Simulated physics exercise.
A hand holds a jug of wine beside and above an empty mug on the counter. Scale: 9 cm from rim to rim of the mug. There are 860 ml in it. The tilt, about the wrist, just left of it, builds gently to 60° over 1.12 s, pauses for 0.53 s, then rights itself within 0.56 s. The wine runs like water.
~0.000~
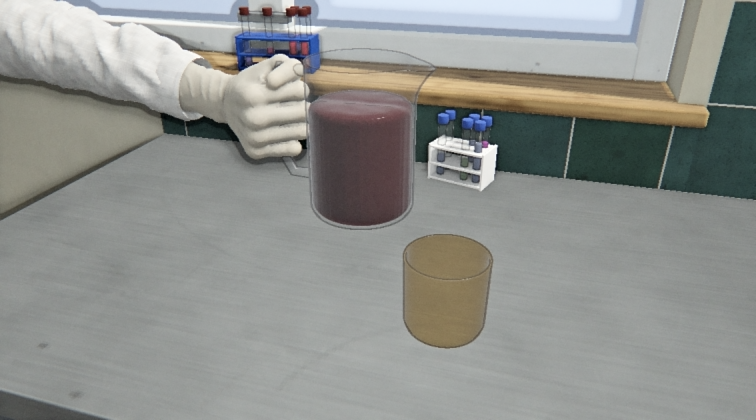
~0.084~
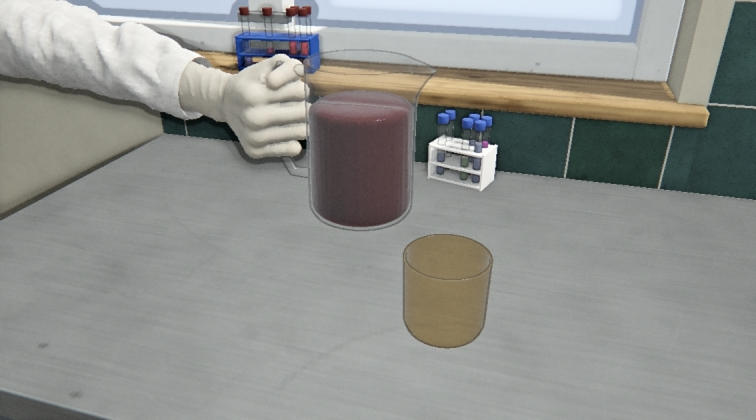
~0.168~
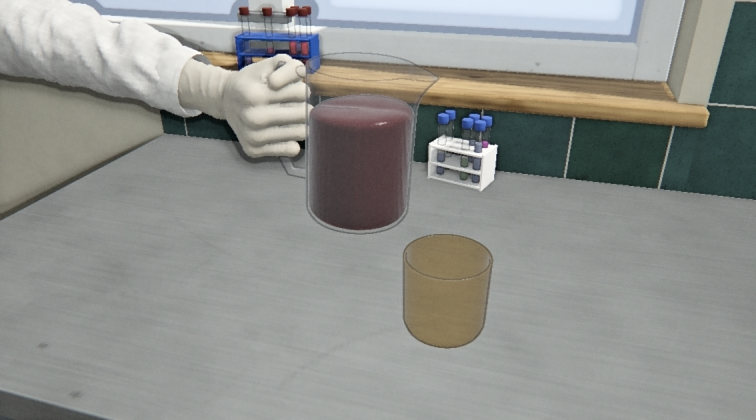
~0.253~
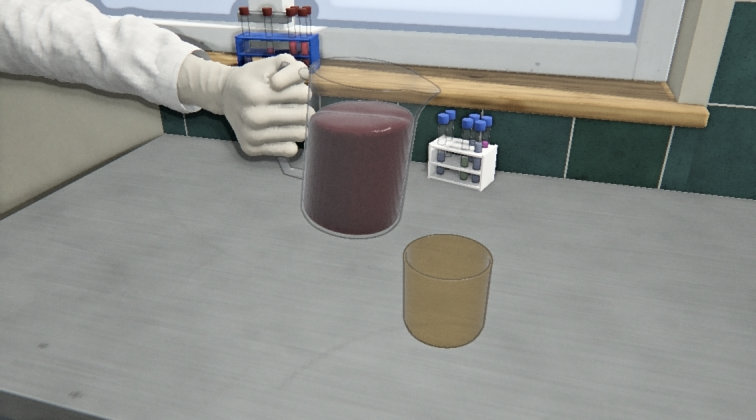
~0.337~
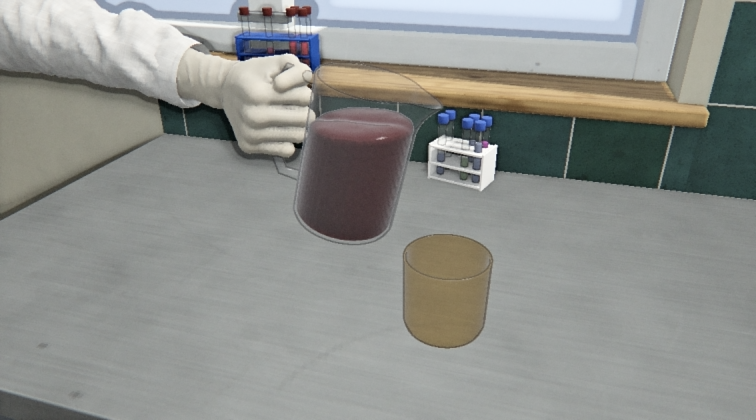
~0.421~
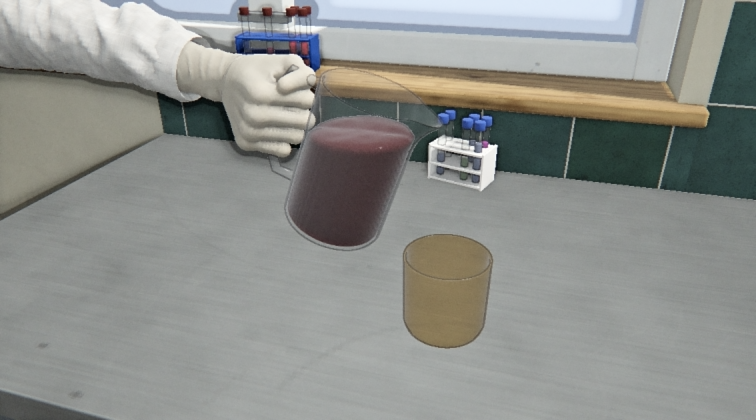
A gloved hand in a white sleeve reaches in from the left, holding a clear jug of dark red wine above a grey counter, seen from slightly above by a still camera. An empty, see-through amber mug stands below and to the right, with racks of capped tubes by the window and green tiles behind. The jug tilts rightward, slowly then faster, its wine shifting inside.
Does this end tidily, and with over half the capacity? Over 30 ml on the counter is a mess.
Result: Over half its capacity and no mess.
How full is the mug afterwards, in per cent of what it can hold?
Some 60 per cent.
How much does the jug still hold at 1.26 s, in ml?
Close to 690 ml.
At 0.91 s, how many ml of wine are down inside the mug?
Some 20 ml.
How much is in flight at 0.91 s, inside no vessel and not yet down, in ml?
Some 25 ml.
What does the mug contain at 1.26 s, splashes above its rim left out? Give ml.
About 140 ml.
After 0.91 s the tilt is 55° and the mug has 20 ml, the jug 815 ml, and 0 ml is on the counter.
After 1.26 s the tilt is 60° and the mug has 135 ml, the jug 690 ml, and 0 ml is on the counter.
After 1.64 s the tilt is 60° and the mug has 245 ml, the jug 600 ml, and 0 ml is on the counter.
After 2.04 s the tilt is 12° and the mug has 275 ml, the jug 580 ml, and 0 ml is on the counter.
In the end the mug has 275 ml, the jug 580 ml, and 0 ml is on the counter.
